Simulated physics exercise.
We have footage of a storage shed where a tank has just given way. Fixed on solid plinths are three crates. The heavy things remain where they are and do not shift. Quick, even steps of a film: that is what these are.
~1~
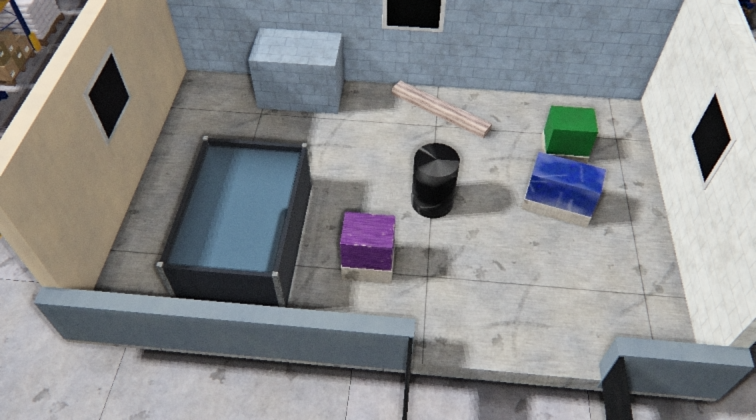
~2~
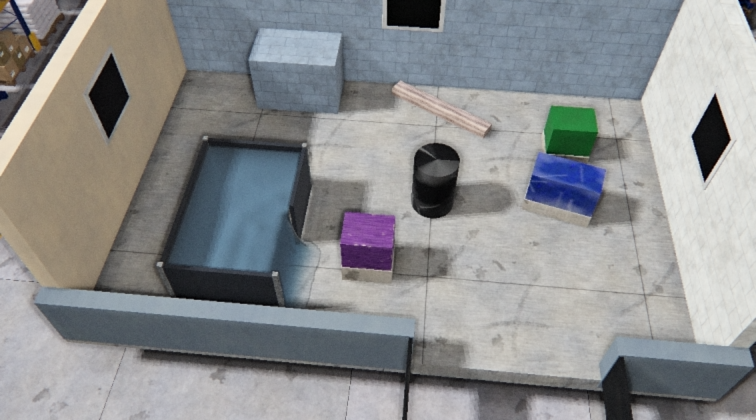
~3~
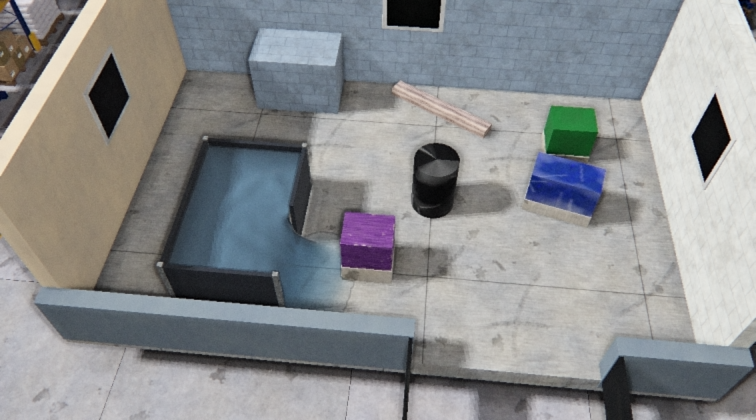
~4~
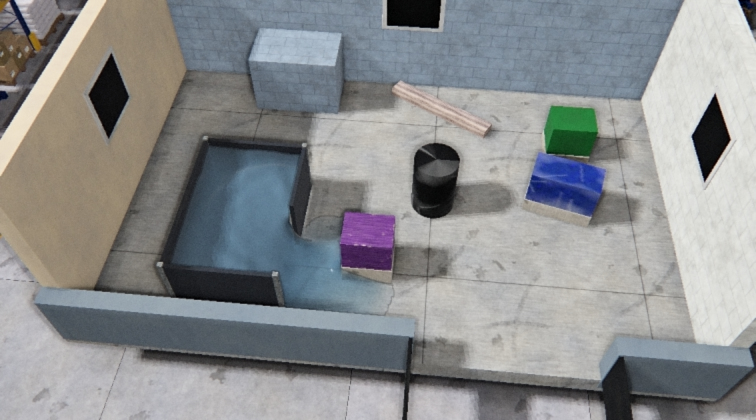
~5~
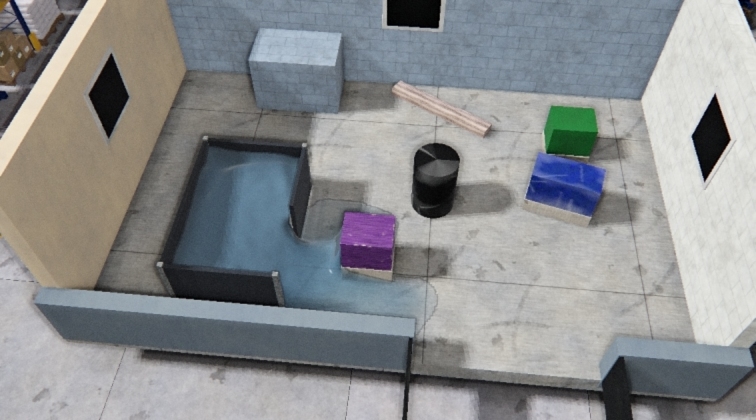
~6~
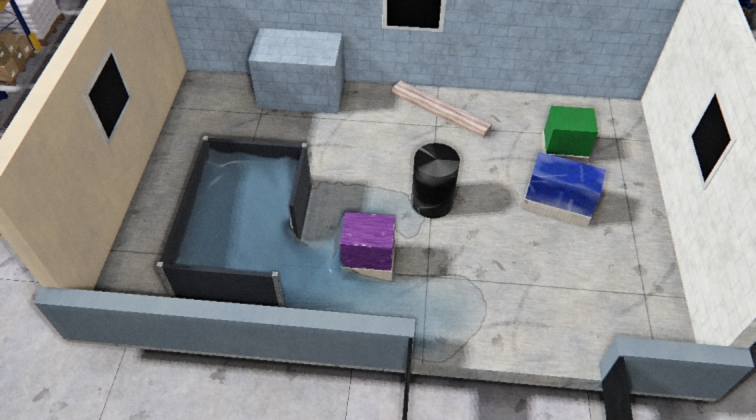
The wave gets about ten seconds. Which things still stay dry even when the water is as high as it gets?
Taking each one: The blue crate stays dry; the purple crate does not stay dry; the green crate stays dry.
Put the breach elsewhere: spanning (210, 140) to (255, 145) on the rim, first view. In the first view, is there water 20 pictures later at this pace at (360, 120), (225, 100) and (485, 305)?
Taking them in turn, I get sodden, then sodden, then left untouched.
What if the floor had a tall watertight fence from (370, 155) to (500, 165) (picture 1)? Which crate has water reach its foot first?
I'd pick the purple one.
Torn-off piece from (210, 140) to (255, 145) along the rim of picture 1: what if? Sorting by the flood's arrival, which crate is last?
Answer: The purple crate.
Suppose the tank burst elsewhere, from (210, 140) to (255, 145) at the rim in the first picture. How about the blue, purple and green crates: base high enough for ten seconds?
Blue crate is not reached; purple crate is not reached; green crate is not reached.
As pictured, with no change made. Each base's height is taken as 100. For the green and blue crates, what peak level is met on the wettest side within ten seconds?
80 and 60 %, roughly.
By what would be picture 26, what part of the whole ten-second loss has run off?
My estimate is roughly 50 percent.
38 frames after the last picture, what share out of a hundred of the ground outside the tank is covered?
It comes to roughly 90 in a hundred.
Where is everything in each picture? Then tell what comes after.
The first frame shows still water in the water tank at (239, 205).
In the second frame, the front is at a hidden place, out from the gap at (287, 265).
In the third frame, the front is at a hidden place, out from the gap at (287, 266).
In the fourth frame, the front is at (385, 303), out from the gap at (287, 267).
In the fifth frame, the front is at (429, 307), out from the gap at (287, 267).
In the sixth frame, the front is at (478, 315), out from the gap at (287, 267).
A moment on, water covers 30 % of the floor; the blue crate not reached, the purple crate water round its plinth, the green crate not reached.
Next, water covers 45 % of the floor; the blue crate not reached, the purple crate water round its plinth, the green crate not reached.
Then, water covers 65 % of the floor; the blue crate water round its plinth, the purple crate water round its plinth, the green crate water round its plinth.
Later, water covers 90 % of the floor; the blue crate water round its plinth, the purple crate water round its plinth, the green crate water round its plinth.
In the end, water covers 100 % of the floor; the blue crate stayed above the water, the purple crate was topped, the green crate stayed above the water.
